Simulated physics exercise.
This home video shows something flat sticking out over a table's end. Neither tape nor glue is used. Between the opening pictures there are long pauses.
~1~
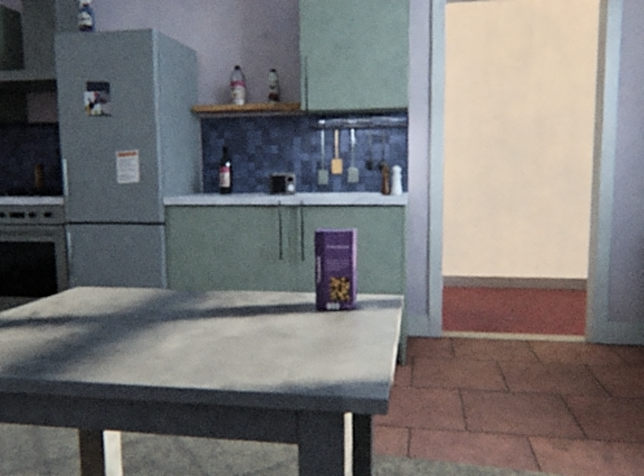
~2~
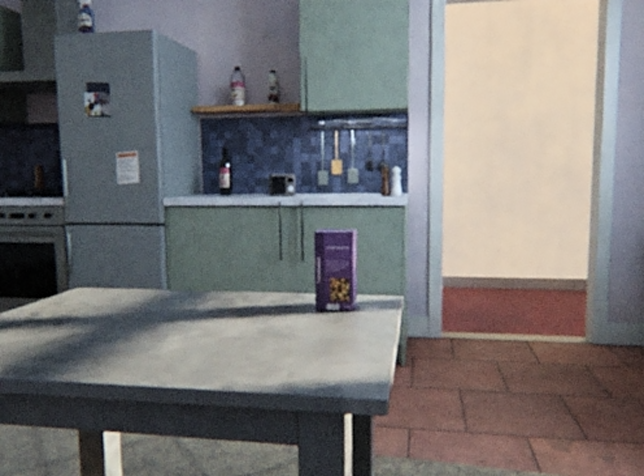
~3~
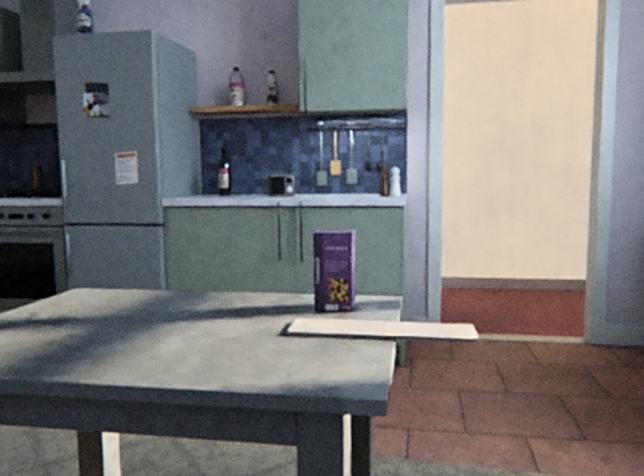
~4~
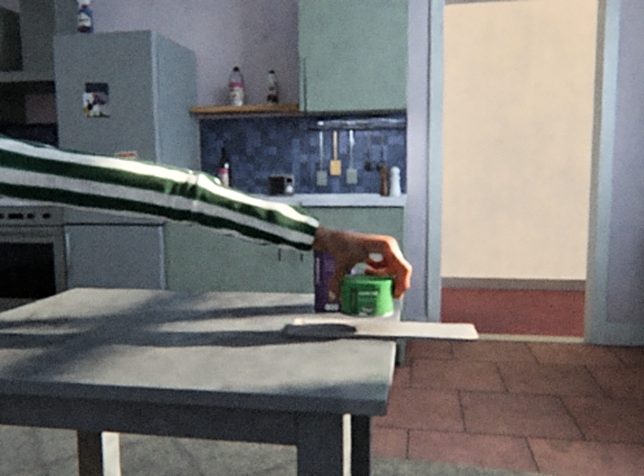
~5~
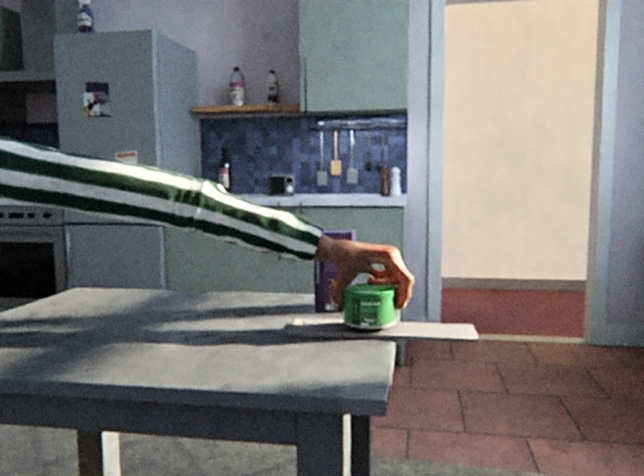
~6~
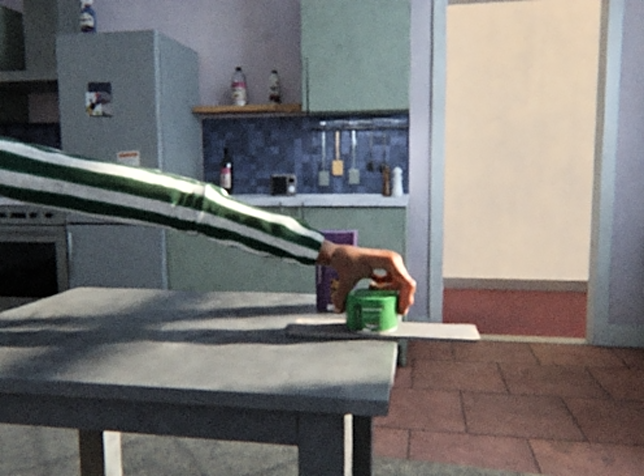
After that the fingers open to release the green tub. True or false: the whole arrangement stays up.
True.
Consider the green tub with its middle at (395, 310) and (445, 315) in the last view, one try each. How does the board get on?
The first time it does not fall; the second time it drops.
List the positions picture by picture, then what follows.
The last thing is not in view yet, in the first frame.
The last thing is not in view yet, in the second frame.
The last thing is not in view yet; grey board (381, 330), in the third frame.
Coming down; green tub (367, 295); grey board (381, 330), in the fourth frame.
Coming down; green tub (370, 305); grey board (381, 330), in the fifth frame.
In place under the hand; green tub (371, 310); grey board (383, 330), in the sixth frame.
Then, 0.20 s past the last view, nothing moves.
Then, 0.60 s past the last view, green tub resting near (371, 311).
Finally, all 3 still in place. Final places as the last picture's camera would see them, green tub near (371, 311). The board stays on the table.
